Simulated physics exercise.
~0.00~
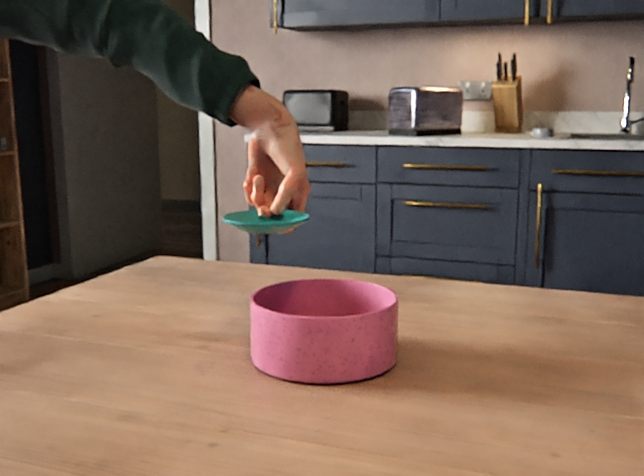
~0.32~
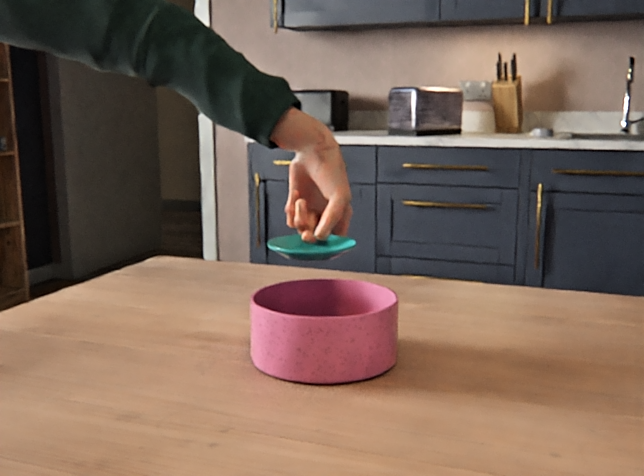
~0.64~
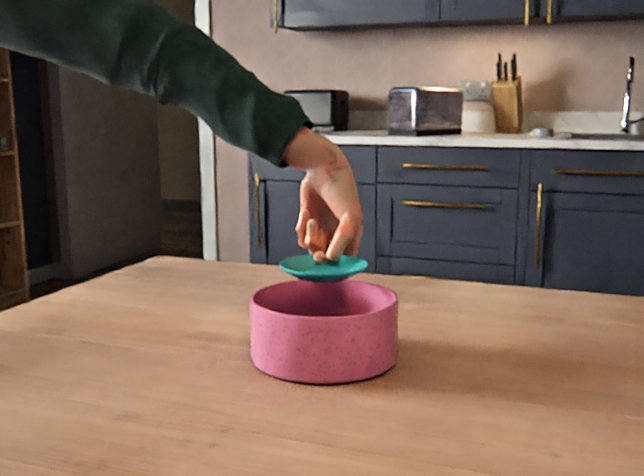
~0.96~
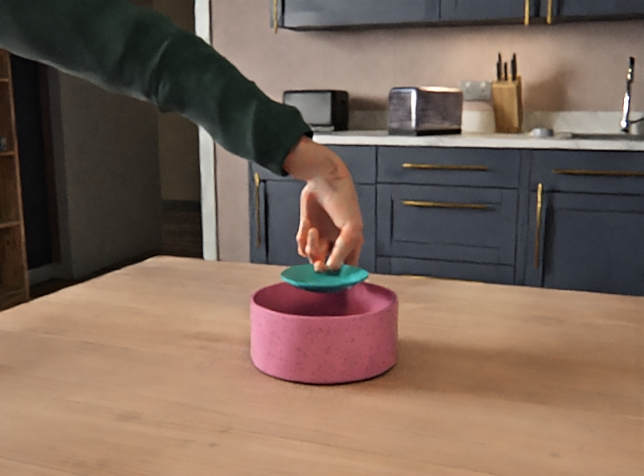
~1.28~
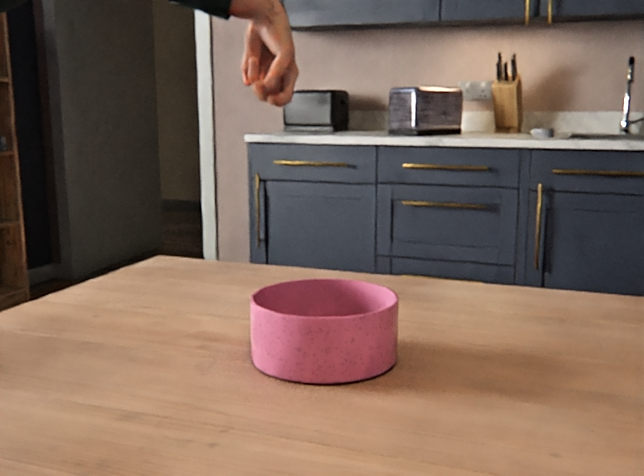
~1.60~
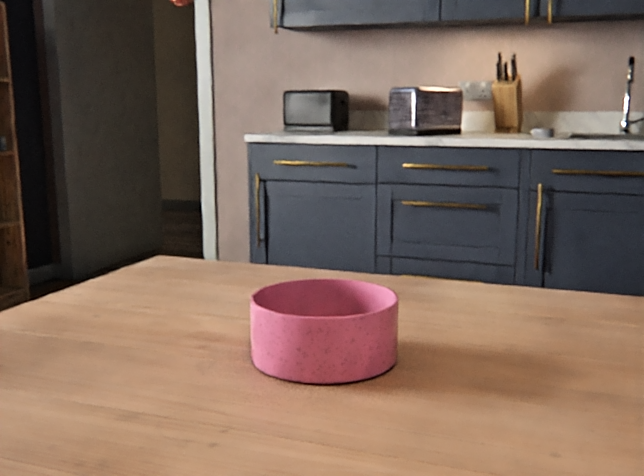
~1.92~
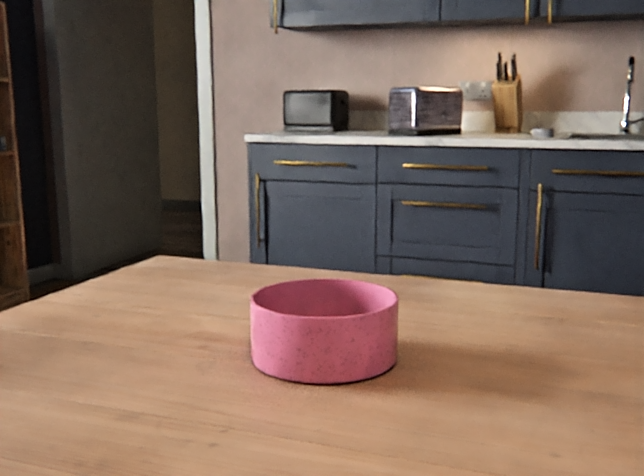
A turquoise plate is lowered over a pink bowl by a hand and drops inside.
